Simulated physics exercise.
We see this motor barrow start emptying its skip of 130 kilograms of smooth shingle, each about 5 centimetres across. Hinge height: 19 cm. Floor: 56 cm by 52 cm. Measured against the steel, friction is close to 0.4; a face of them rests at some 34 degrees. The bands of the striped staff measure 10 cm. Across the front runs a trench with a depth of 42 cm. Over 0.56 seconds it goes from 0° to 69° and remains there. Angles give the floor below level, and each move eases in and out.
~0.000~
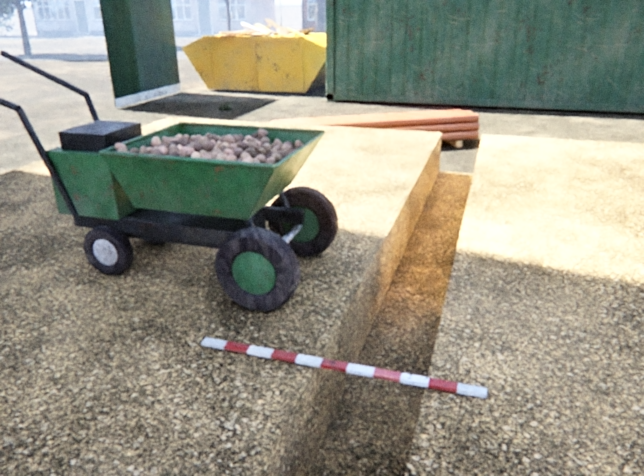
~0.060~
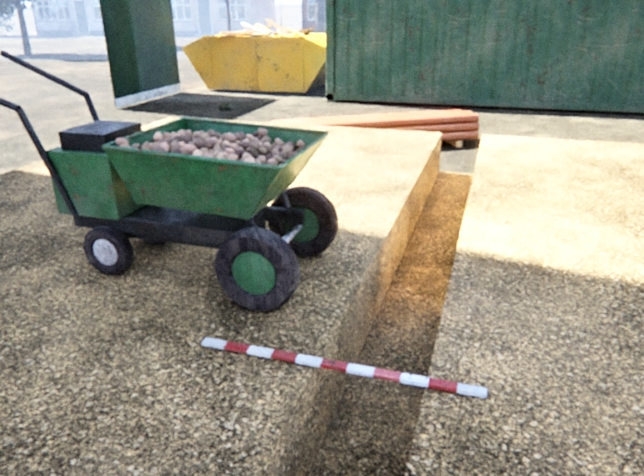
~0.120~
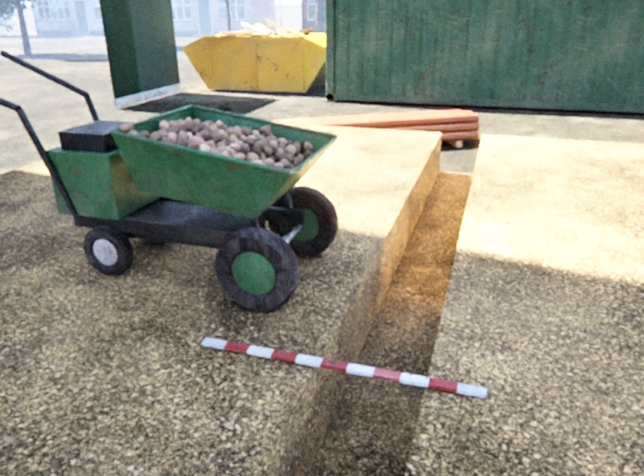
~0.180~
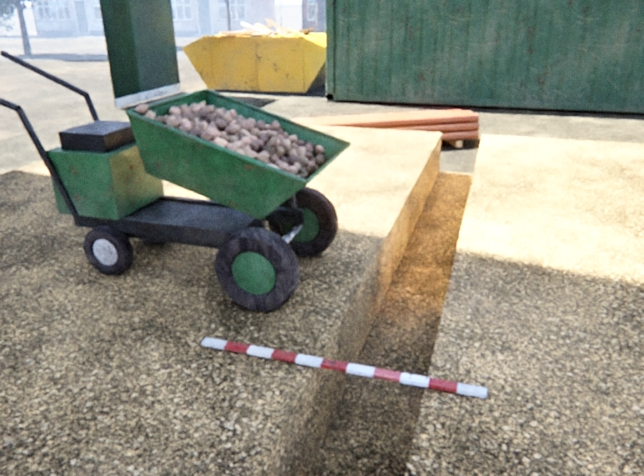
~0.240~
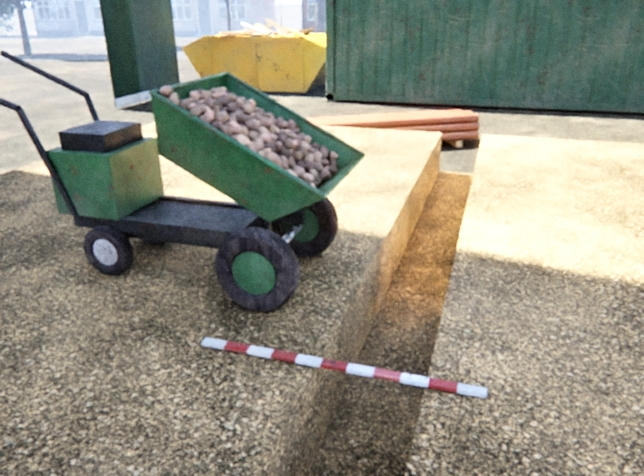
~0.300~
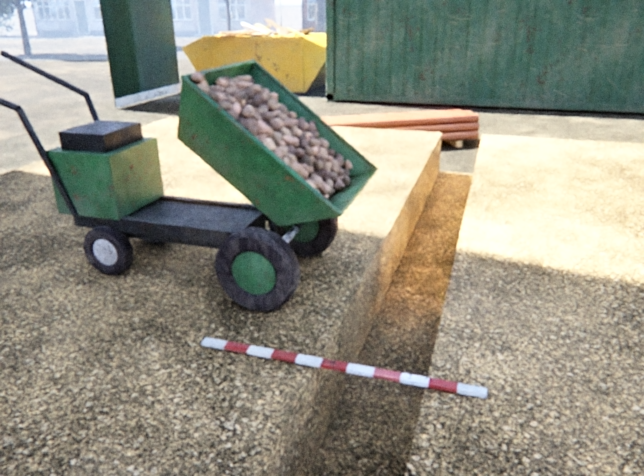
On gravelly ground beside a narrow trench, a green wheeled cart carries a skip heaped with rounded stones, a red-and-white striped staff lying in front. The skip starts level, then its left end rises slowly at first, tilting steeply toward the trench on the right, the stones still inside.
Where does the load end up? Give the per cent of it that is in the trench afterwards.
Some 51 per cent of it.
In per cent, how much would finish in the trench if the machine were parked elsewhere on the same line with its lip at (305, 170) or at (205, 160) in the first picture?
From the first place around 30 per cent, from the other around 90.
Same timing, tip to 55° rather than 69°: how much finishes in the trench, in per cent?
Then about 35 per cent.
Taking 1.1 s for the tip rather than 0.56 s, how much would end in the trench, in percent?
Then about 75 per cent.
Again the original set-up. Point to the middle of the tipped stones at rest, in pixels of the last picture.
(435, 350).
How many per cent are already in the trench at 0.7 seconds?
25 per cent, give or take.
After 0.4 s the floor is at 58°; 100 % in the skip; the foremost stones are at (359, 215).
After 0.7 s the floor is at 69°; 72 % in the skip, 25 % in the trench, 3 % past the trench; the foremost stones are at (457, 303).
After 1.0 s the floor is at 69°; 15 % in the skip, 36 % in the trench, 50 % past the trench; the foremost stones are past the picture's edge.
After 3.0 s the floor is at 69°; 0 % in the skip, 51 % in the trench, 49 % past the trench; the foremost stones are past the picture's edge.
